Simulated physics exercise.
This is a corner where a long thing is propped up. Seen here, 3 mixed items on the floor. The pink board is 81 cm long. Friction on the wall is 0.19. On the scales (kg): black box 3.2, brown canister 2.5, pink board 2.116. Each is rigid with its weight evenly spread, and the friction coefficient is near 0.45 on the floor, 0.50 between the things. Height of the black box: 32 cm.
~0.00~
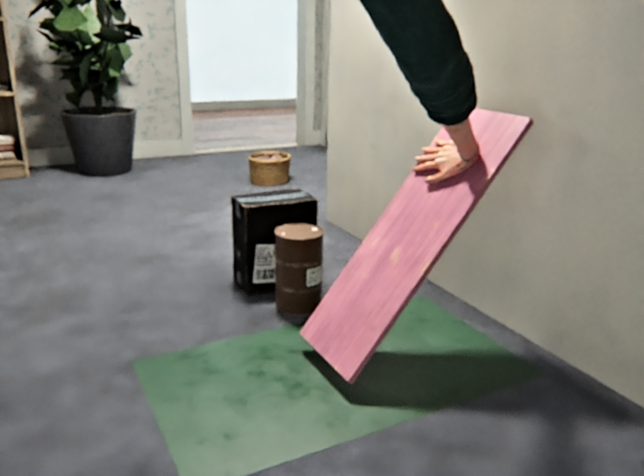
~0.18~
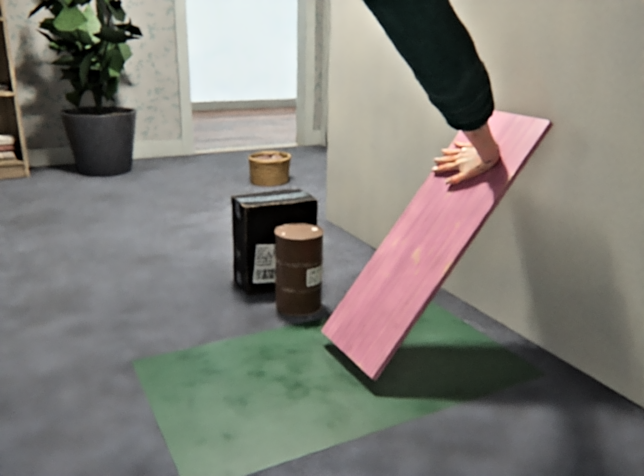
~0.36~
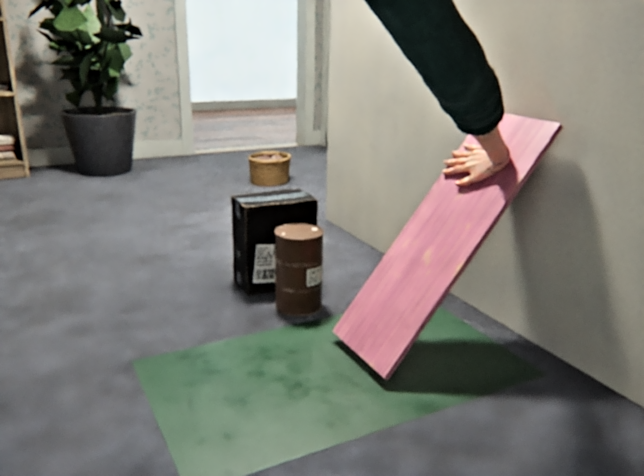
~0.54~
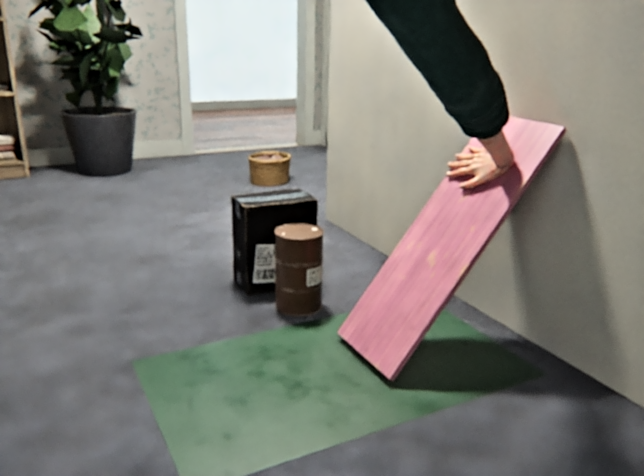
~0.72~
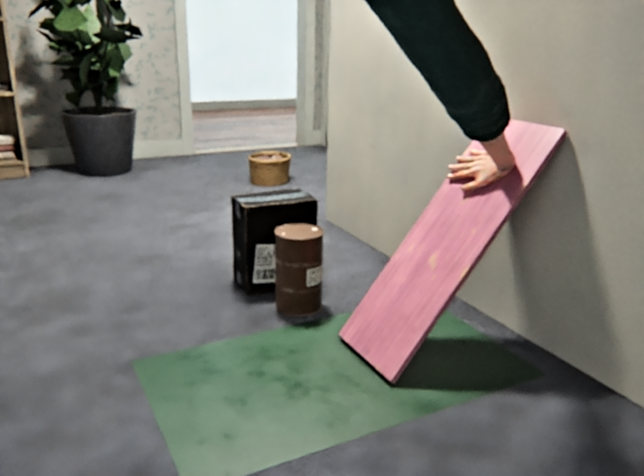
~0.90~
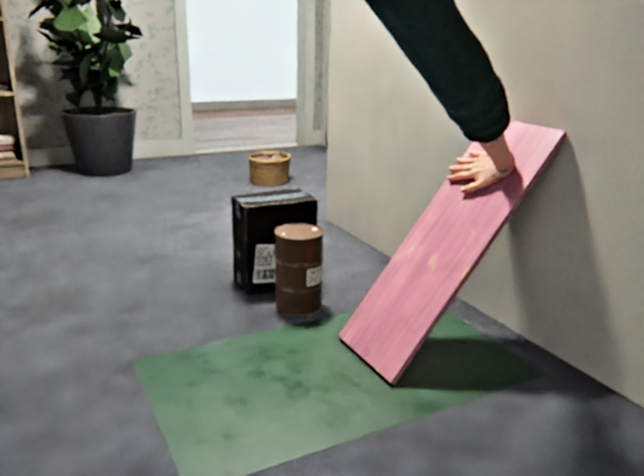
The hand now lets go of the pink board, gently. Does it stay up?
In the end the board remains leaning.
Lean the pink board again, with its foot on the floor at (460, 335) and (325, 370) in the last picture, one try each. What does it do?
First try: It stays up; second try: It slips out.
After 1.10 s, no change.
After 1.40 s, pink board resting near (446, 242).
In the end (2.2 s), all 3 under 10 cm from the start. At the end, from the last picture's camera, pink board near (446, 242). The board stays up.
